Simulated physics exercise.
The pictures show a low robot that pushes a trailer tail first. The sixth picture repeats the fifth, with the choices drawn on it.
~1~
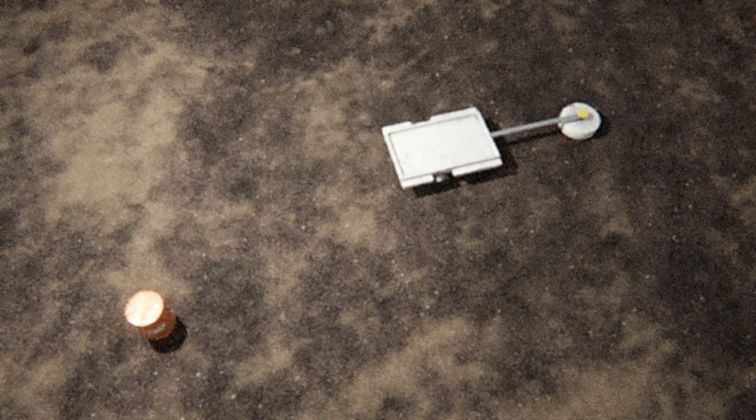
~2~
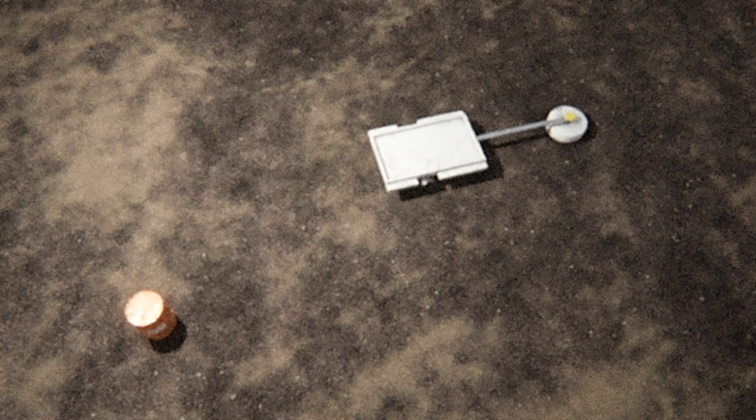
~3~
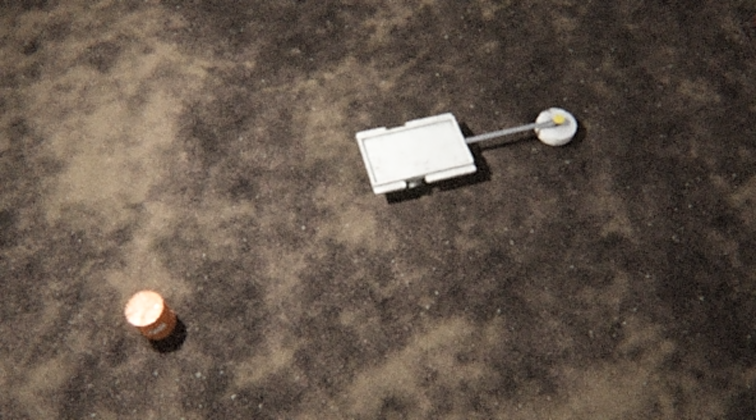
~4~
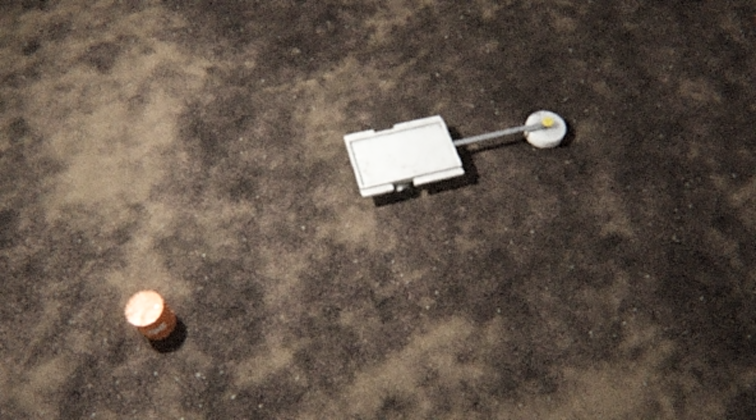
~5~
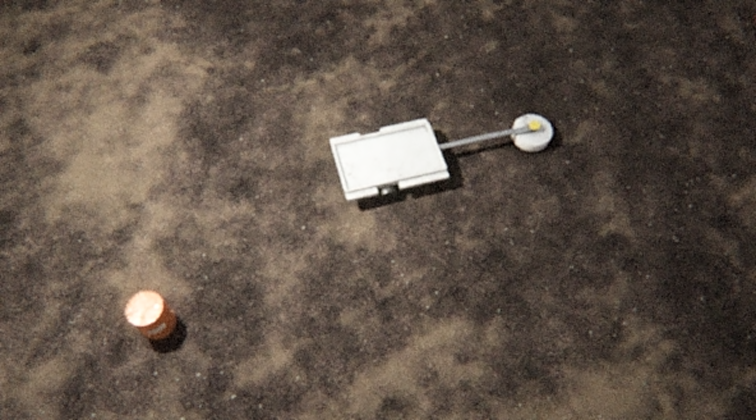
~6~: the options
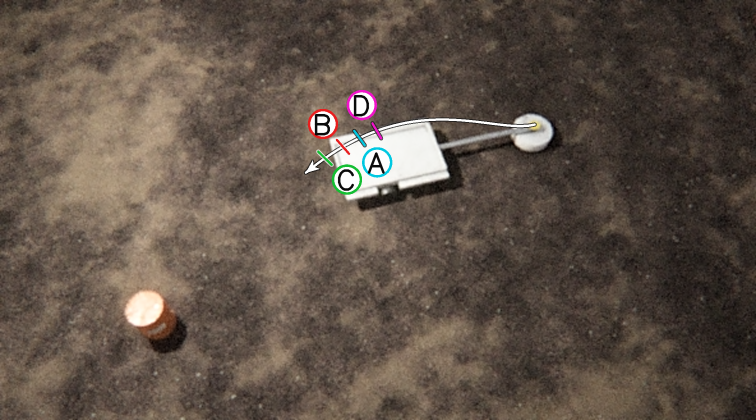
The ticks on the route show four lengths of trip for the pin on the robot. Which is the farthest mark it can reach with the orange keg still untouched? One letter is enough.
The farthest safe stop is B.
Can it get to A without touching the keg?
For that mark, yes.
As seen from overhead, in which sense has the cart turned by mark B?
Anticlockwise.
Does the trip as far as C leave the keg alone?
For that mark, no.
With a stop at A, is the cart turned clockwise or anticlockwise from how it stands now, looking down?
For that mark, anticlockwise.
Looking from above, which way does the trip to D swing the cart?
For that mark, anticlockwise.
On the marked copy, A at (359, 138); B at (343, 147); C at (325, 158); D at (377, 131); the route from (535, 125) via (413, 122) to (306, 173).
With B. Early on, robot (464, 127), cart (325, 174).
Further on, robot (397, 131), cart (264, 201).
At the end, robot (343, 153), cart (207, 236); nothing has been touched.
As for the rest, A is safe but short; C is too far, the keg has been hit; D is safe but short.
